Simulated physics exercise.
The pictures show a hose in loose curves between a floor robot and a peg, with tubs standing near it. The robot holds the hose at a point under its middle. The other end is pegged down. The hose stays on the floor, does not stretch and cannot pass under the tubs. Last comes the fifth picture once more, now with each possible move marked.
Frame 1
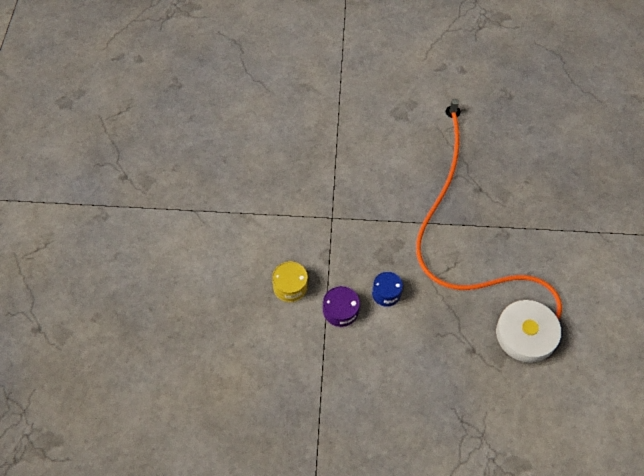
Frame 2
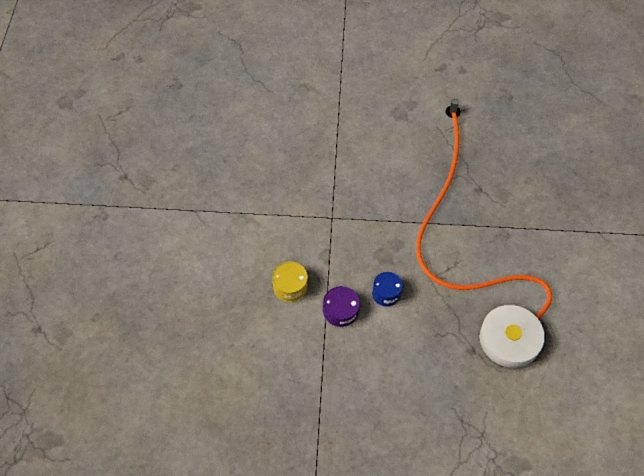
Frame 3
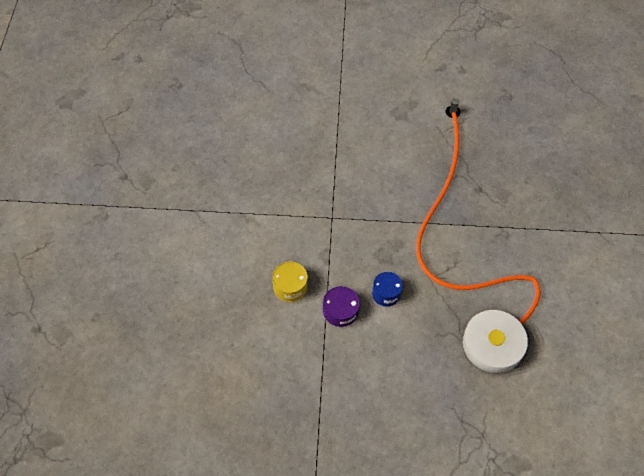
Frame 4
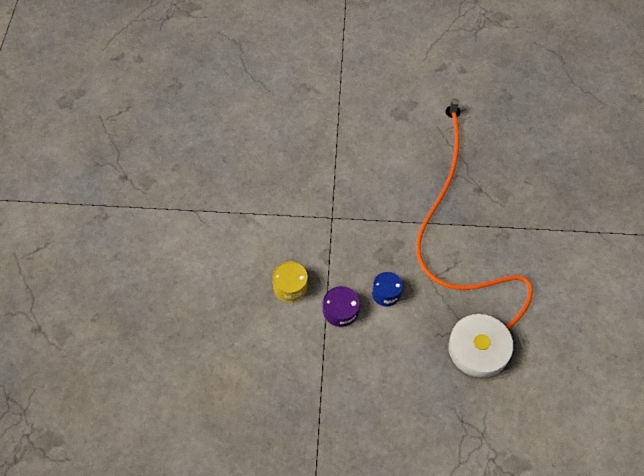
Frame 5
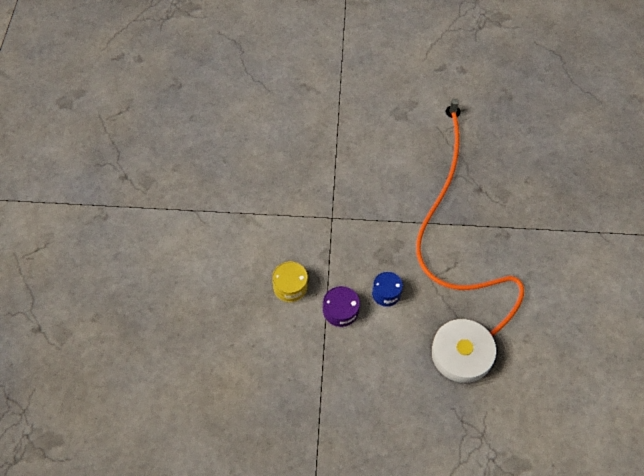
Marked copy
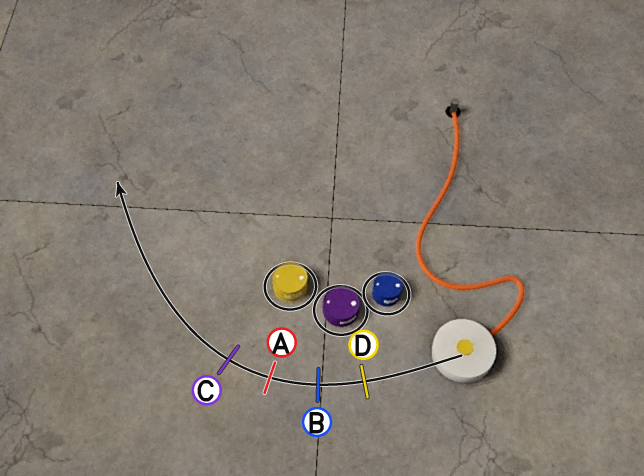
On a grey tiled floor, a round white robot trailing an orange hose slides slowly left and slightly down near three still tubs.
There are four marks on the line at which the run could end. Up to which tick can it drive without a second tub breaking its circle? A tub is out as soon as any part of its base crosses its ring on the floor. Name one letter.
C.
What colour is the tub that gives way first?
The blue tub.
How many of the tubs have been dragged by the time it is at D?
The count is none.
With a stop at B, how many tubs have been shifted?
By then, none.
On the marked copy, A at (270, 378); B at (318, 385); C at (229, 360); D at (364, 381); the route from (461, 356) via (218, 353) to (118, 183).
Following C. Soon after the start, robot (383, 374).
Later, robot (297, 379).
In the end, robot (228, 356); blue tub (383, 287); none over the rings.
As for the rest, A is within the limit but short; B is within the limit but short; D is within the limit but short.
